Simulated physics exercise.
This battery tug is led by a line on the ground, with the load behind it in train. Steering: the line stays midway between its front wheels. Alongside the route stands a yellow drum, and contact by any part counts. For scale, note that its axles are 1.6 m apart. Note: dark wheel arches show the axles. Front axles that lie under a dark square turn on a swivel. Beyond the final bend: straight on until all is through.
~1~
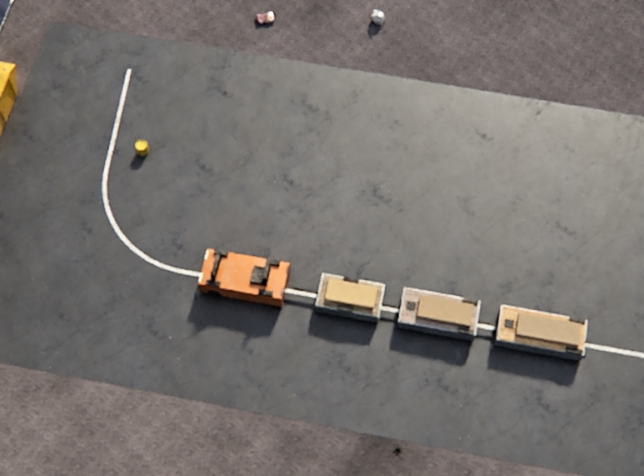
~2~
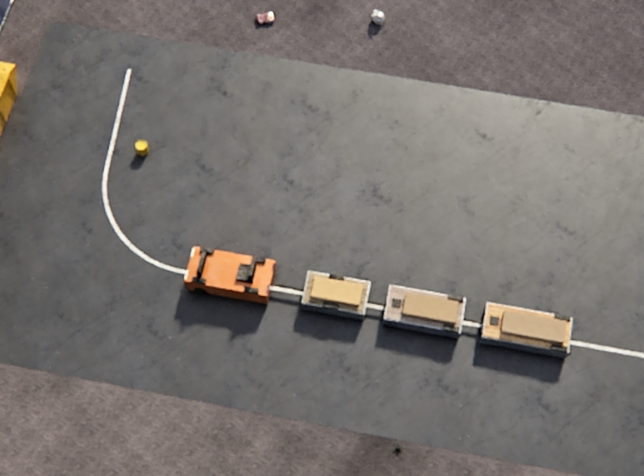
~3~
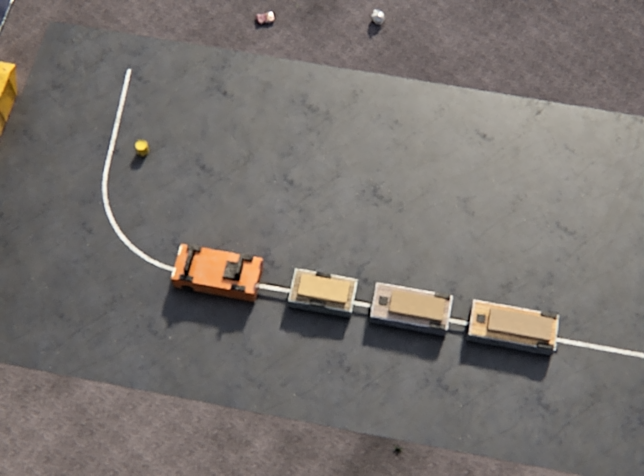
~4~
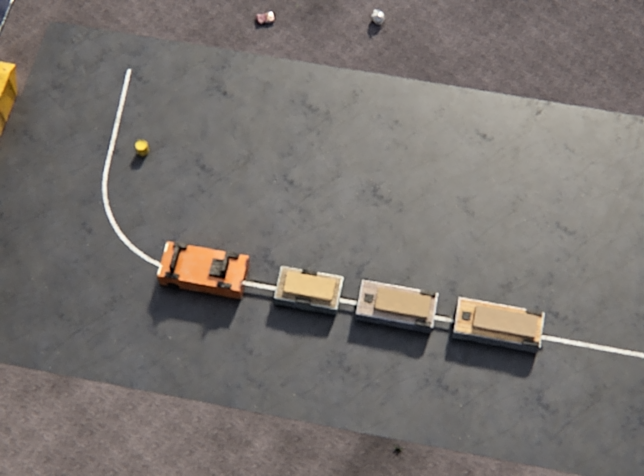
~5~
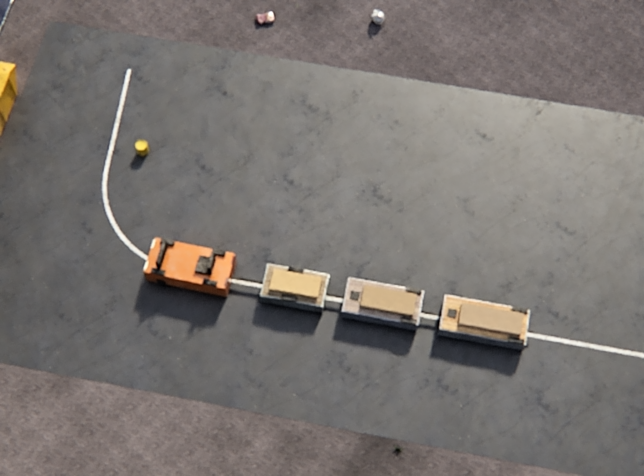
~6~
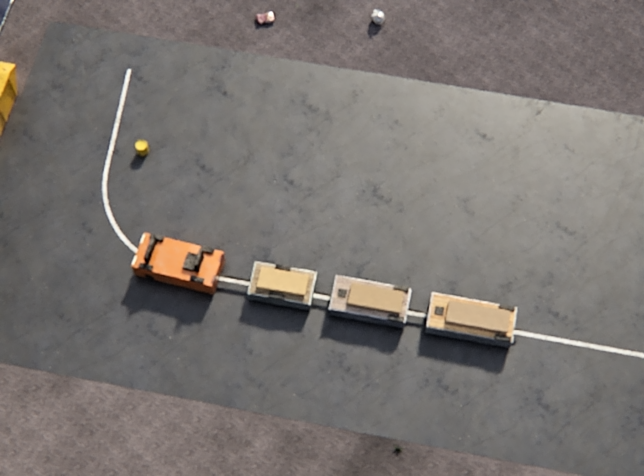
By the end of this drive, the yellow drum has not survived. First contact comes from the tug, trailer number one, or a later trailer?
The answer is the trailer right behind it.
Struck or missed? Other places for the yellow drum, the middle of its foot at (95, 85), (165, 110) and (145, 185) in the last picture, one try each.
Place one: No contact; place two: No contact; place three: Contact.
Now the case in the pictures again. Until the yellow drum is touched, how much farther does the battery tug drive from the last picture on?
I'd reckon around 8.0 metres from the last picture.
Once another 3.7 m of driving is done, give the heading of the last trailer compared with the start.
The last trailer is now at about 0 degrees to its starting heading.
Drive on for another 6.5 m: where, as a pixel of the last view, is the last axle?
Near (317, 289).
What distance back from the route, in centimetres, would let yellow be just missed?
Estimate - yellow: Some 65.
4.9 m further on, the last axle is at (362, 297) of the last picture, on the line.
7.9 m further on, the last axle is at (278, 280) of the last picture, on the line; the first trailer has hit yellow.
9.8 m further on, the last axle is at (228, 263) of the last picture, 30 cm off the line.
19.6 m further on, the last axle is at (136, 50) of the last picture, 25 cm off the line; 1 of 1 struck in all.
